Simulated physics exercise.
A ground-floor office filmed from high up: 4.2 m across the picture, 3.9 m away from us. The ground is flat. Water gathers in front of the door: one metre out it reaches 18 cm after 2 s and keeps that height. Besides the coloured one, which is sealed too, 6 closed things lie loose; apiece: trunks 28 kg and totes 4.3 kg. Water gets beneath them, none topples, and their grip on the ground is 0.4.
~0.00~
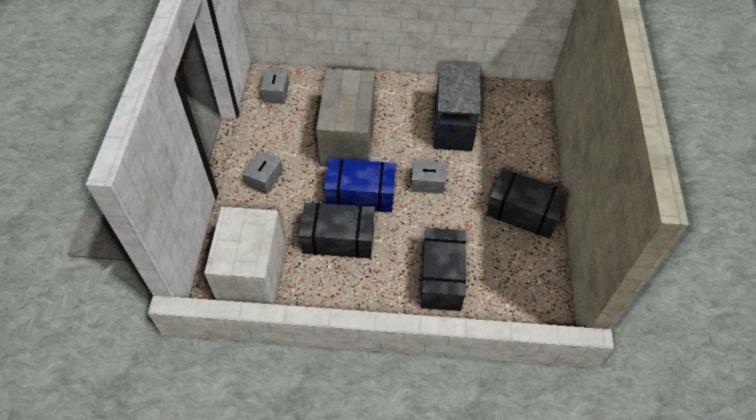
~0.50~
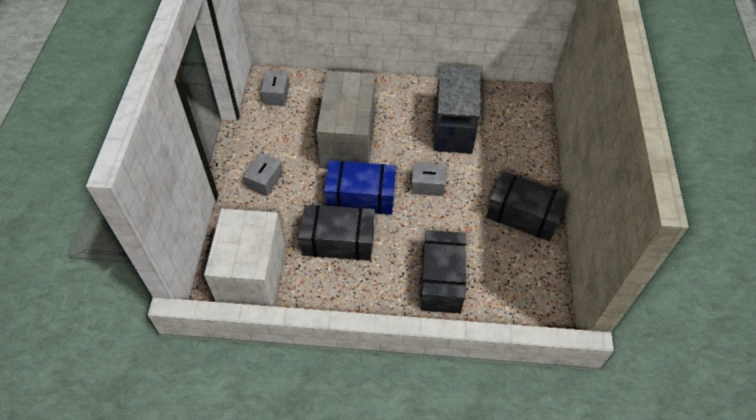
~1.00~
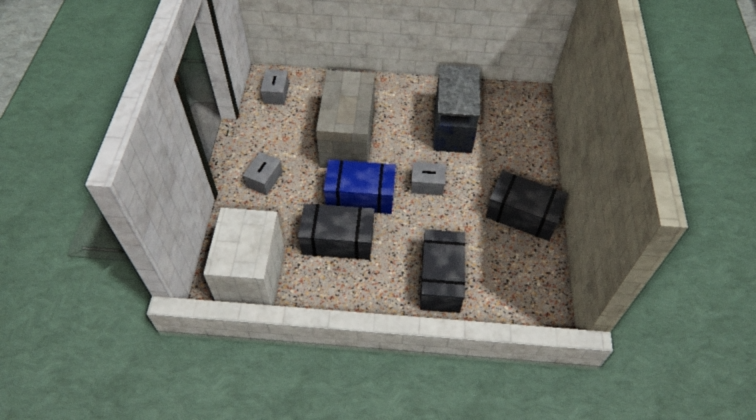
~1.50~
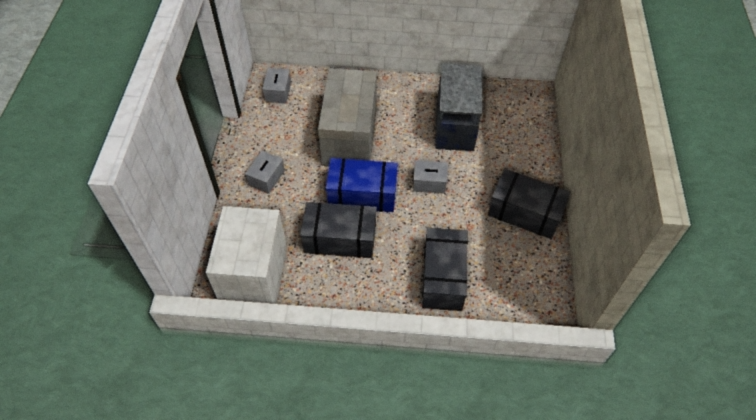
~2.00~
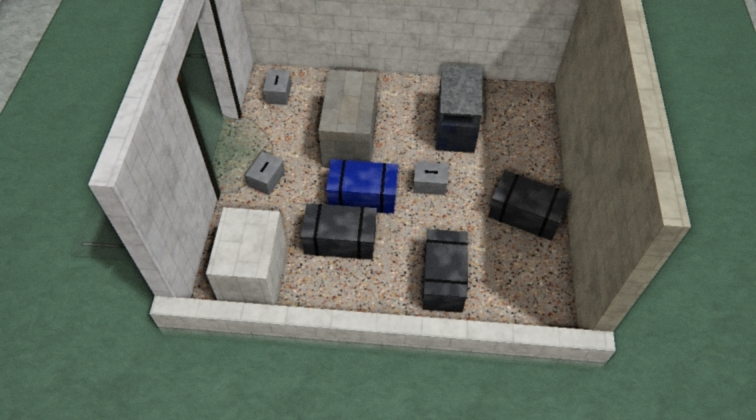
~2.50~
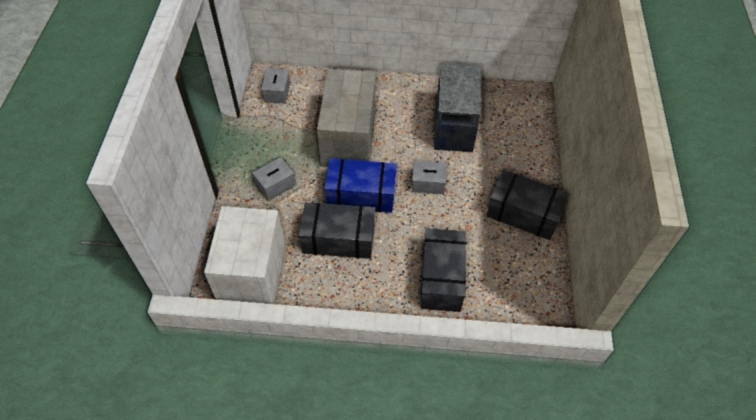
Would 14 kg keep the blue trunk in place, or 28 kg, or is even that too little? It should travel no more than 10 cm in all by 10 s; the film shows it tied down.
Verdict: Neither load is enough.
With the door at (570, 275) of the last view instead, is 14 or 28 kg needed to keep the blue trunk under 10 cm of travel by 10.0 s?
In that case neither load is enough.
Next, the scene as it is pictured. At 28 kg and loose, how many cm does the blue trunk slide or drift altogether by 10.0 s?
Some 60 cm in all.
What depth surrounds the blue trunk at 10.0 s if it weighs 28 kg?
Roughly 5 cm.
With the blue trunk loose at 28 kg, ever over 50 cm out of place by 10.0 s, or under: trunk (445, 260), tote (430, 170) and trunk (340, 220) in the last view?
In turn: More, under, more.
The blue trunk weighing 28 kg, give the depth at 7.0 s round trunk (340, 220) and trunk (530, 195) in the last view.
Roughly 7 and 4 cm.
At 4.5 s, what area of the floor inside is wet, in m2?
About 7.0 m2.
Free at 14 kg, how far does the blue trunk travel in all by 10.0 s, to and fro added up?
Some 200 cm in all.
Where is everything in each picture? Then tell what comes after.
The first picture shows the blue trunk at (361, 176) rests on the ground; 0.0 m2 under water; 0 of 7 have shifted.
The second picture shows the blue trunk at (361, 178) rests on the ground; water covers 0.0 m2; 0 of 7 have shifted.
The third picture shows the blue trunk at (360, 177), on the bottom; water covers 0.0 m2; 0 of 7 have shifted.
The fourth picture shows the blue trunk at (362, 175), on the bottom; water covers 0.0 m2; 0 of 7 have shifted.
The fifth picture shows the blue trunk at (363, 177), on the bottom; water covers 0.4 m2; 0 of 7 have shifted.
The sixth picture shows the blue trunk at (361, 176), on the bottom; 1.2 m2 under water; 1 of 7 have shifted.
After 3.5 s the blue trunk would be 23 cm from its start with 14 kg and 7 cm from its start with 28 kg; 5 cm of water round it then.
After 4.5 s the blue trunk would be 77 cm from its start with 14 kg and 48 cm from its start with 28 kg; 5 cm of water round it then.
After 7.0 s the blue trunk would be 127 cm from its start with 14 kg and 60 cm from its start with 28 kg; 4 cm of water round it then.
After 10.0 s the blue trunk would be 131 cm from its start with 14 kg and 60 cm from its start with 28 kg; 5 cm of water round it then.
